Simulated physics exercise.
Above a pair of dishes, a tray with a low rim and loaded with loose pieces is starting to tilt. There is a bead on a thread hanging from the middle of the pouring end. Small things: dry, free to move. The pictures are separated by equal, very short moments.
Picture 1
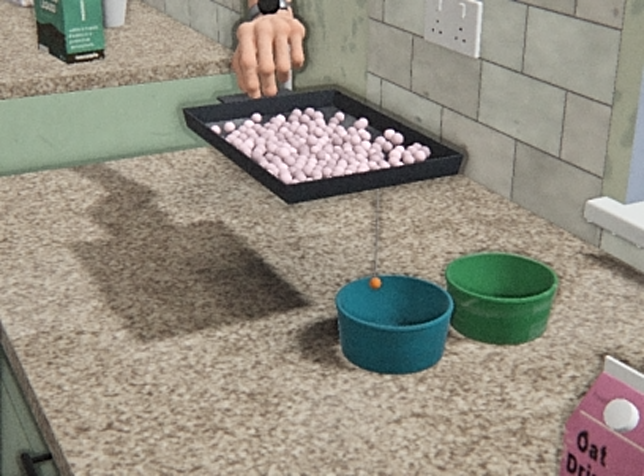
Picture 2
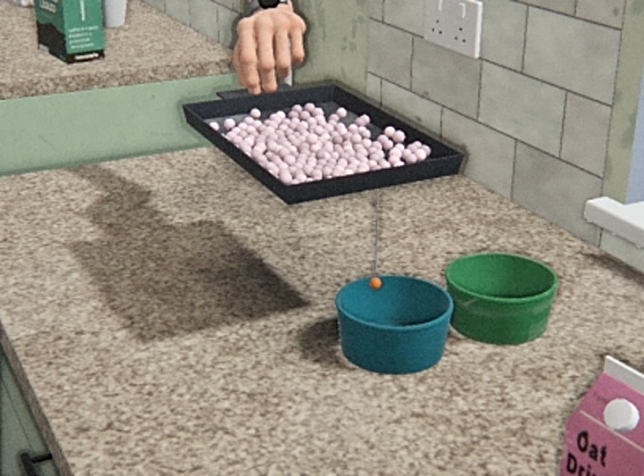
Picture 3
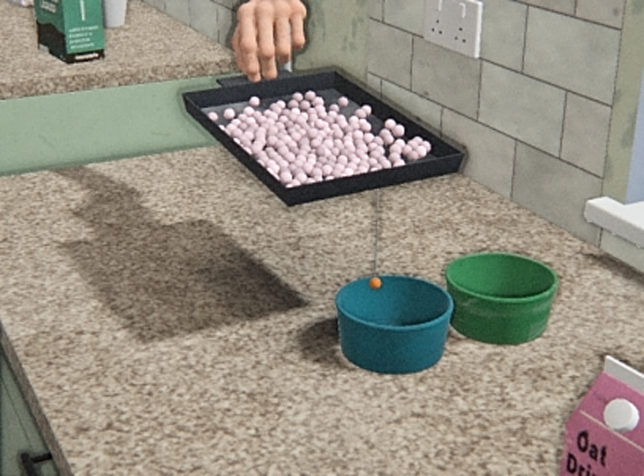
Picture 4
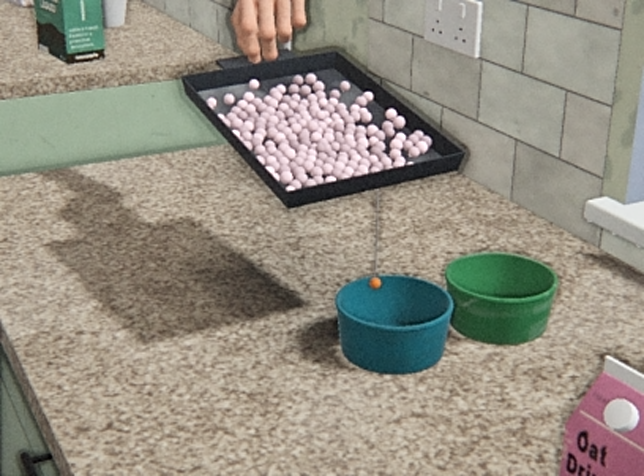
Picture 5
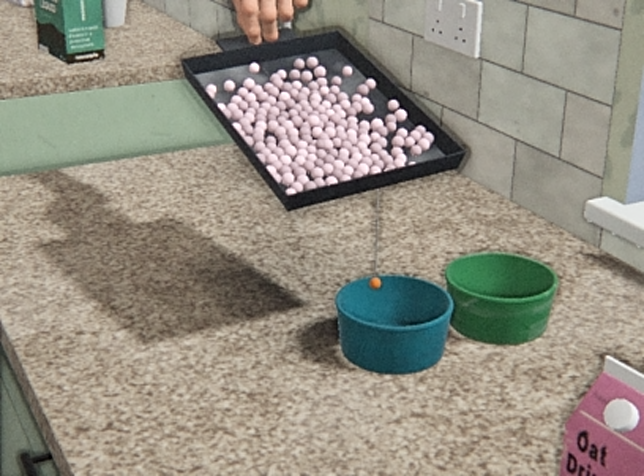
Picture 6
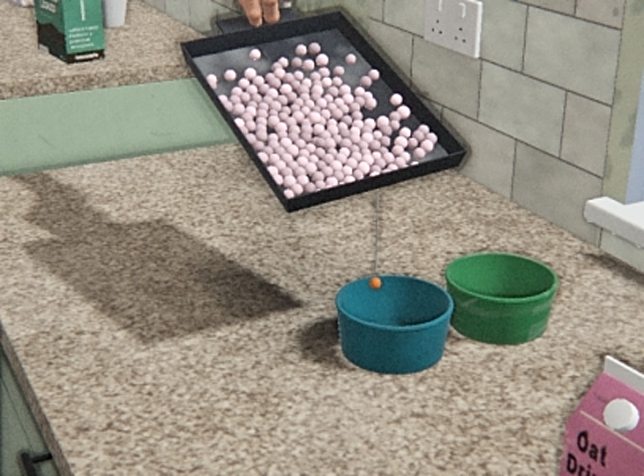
Hand raising the back of a black tray of pink sugar pearls above two bowls, the pearls starting to shift.
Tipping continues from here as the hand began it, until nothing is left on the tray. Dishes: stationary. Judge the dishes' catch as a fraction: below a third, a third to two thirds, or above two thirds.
Smaller than a third.
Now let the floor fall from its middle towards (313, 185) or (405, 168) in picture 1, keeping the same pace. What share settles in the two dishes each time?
0 % and 60 %.
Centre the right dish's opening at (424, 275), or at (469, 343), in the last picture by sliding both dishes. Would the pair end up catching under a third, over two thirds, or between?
In order: Under a third, then under a third.
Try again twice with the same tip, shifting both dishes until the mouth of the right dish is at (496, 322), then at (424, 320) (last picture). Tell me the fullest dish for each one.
Try one: The left-side dish. Try two: The left-side dish.
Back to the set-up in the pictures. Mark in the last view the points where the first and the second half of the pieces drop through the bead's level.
Half one: (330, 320), half two: (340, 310).
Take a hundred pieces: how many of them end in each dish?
Near 10 in a hundred for the left dish; near 0 for the right dish.
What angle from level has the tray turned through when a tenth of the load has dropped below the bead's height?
75 degrees.
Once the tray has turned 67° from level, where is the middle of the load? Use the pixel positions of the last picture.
Look about (340, 157) in the last picture.
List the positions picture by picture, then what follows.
The first frame shows corners of the pouring end at (288, 183) and (458, 154), level; middle of the load at (315, 152), sugar pearls; left dish at (423, 345); right dish at (533, 316); bead on its thread at (375, 283).
The second frame shows corners of the pouring end at (288, 183) and (459, 154), level; middle of the load at (315, 150).
The third frame shows corners of the pouring end at (289, 186) and (459, 153), tipped barely, lowest at the left corner; middle of the load at (316, 145).
The fourth frame shows corners of the pouring end at (289, 189) and (460, 151), tipped a little, lowest at the left corner; middle of the load at (316, 138).
The fifth frame shows corners of the pouring end at (289, 192) and (461, 150), tipped clearly, lowest at the left corner; middle of the load at (317, 133), a small part on the move.
The sixth frame shows corners of the pouring end at (289, 196) and (462, 149), tipped clearly, lowest at the left corner; middle of the load at (319, 130), most on the move; left dish at (423, 345); right dish at (533, 316).
Soon after the last picture, tray tipped steeply; nearly all on the tray; a stray few outside both; a small part in the air.
A little later, tray tipped past a quarter turn; a small part on the tray; a small part in the left dish; most outside both; a small part in the air.
Later still, tray tipped past a quarter turn; a small part in the left dish; nearly all outside both.
By the end, tray tipped past a quarter turn; a small part in the left dish; none in the right dish; nearly all outside both.
